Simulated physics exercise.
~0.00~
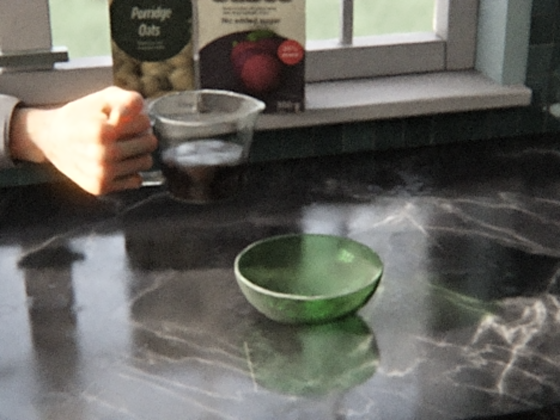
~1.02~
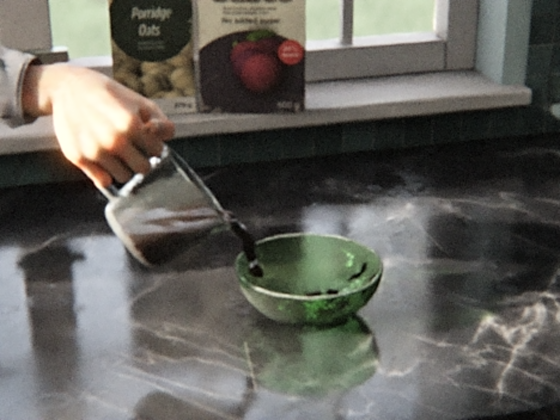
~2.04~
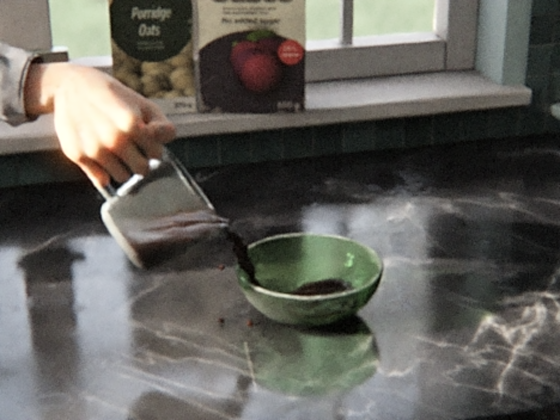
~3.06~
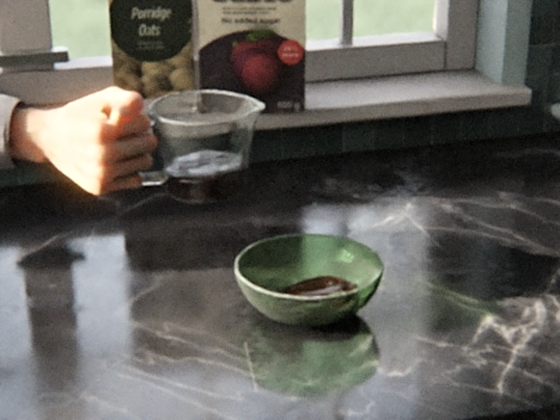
The footage shows a hand holding a clear glass jug of dark liquid above a dark marbled worktop, then lowering and tilting it to pour into a green bowl, with a few drops landing beside it, before raising the jug level again, leaving some liquid in both.
